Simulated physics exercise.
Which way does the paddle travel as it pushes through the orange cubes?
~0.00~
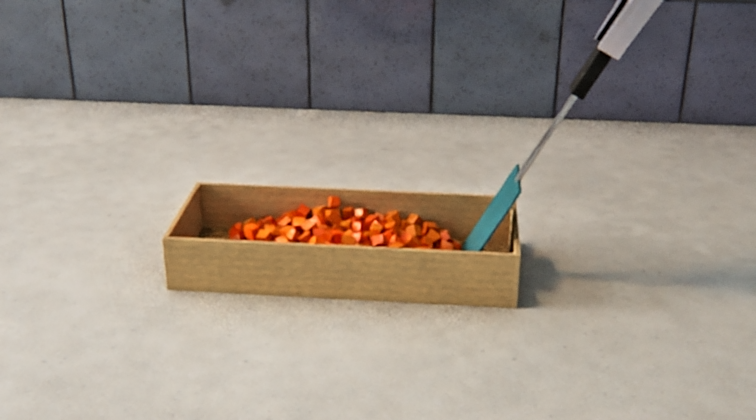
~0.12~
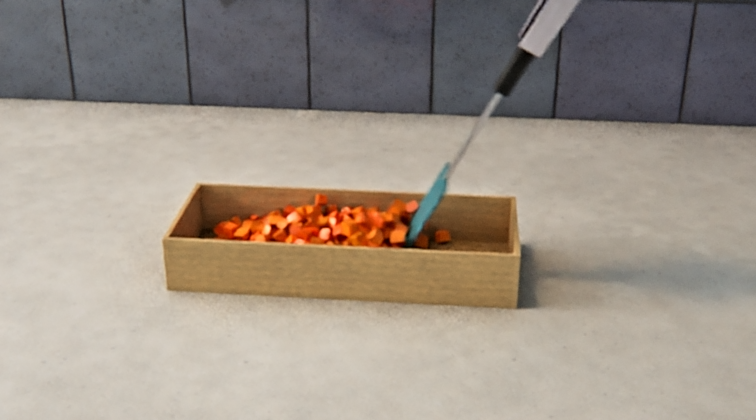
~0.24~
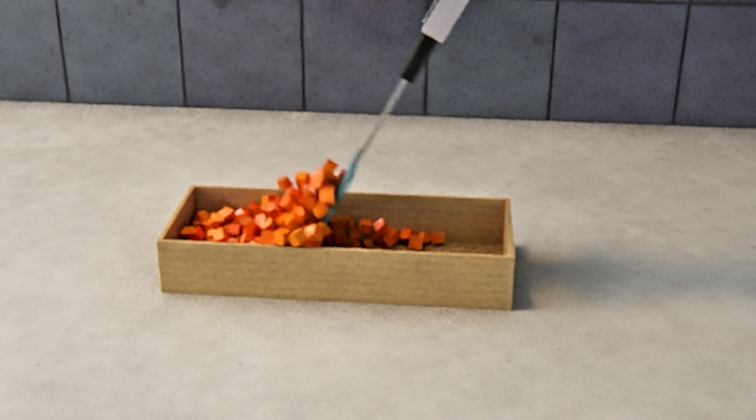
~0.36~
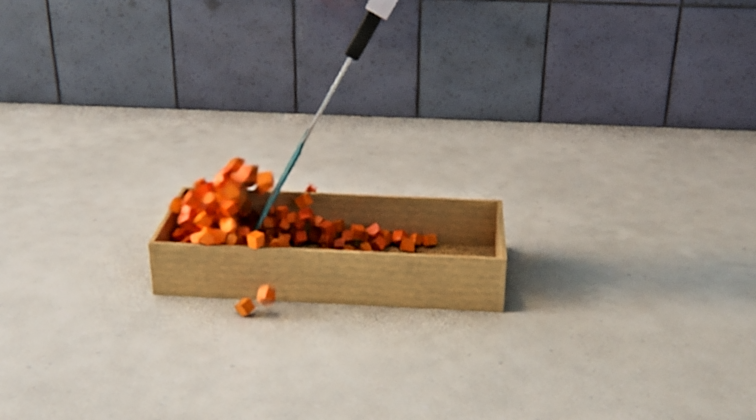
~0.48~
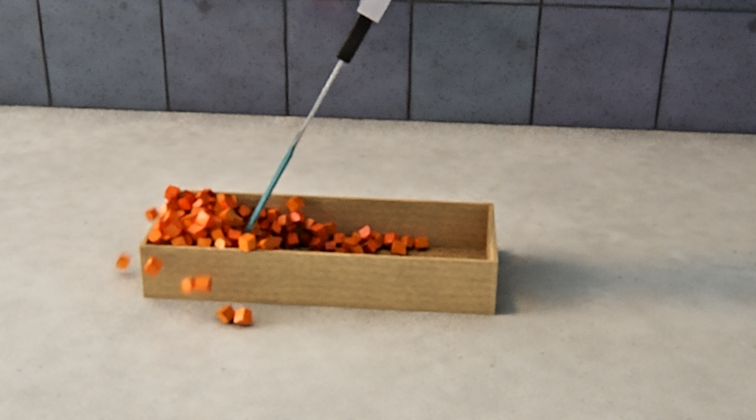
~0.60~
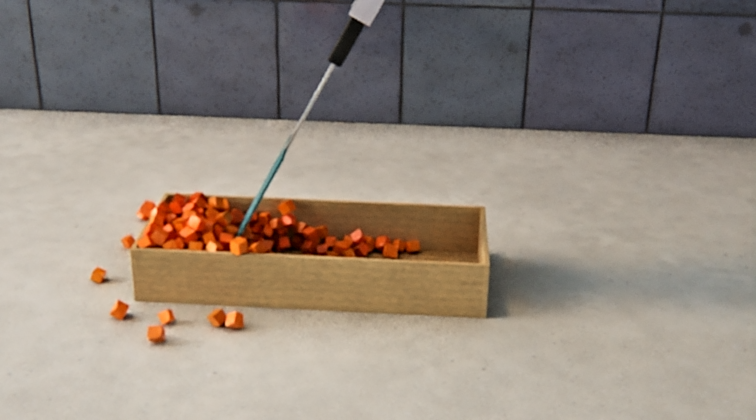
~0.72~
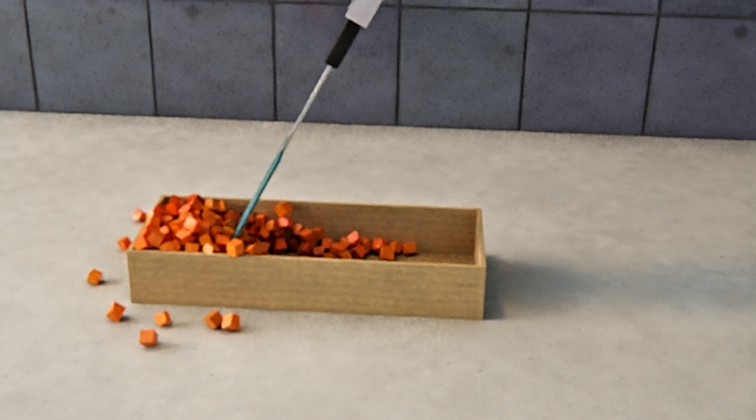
The paddle travels to the left, pushing the cubes toward the left end of the tray.
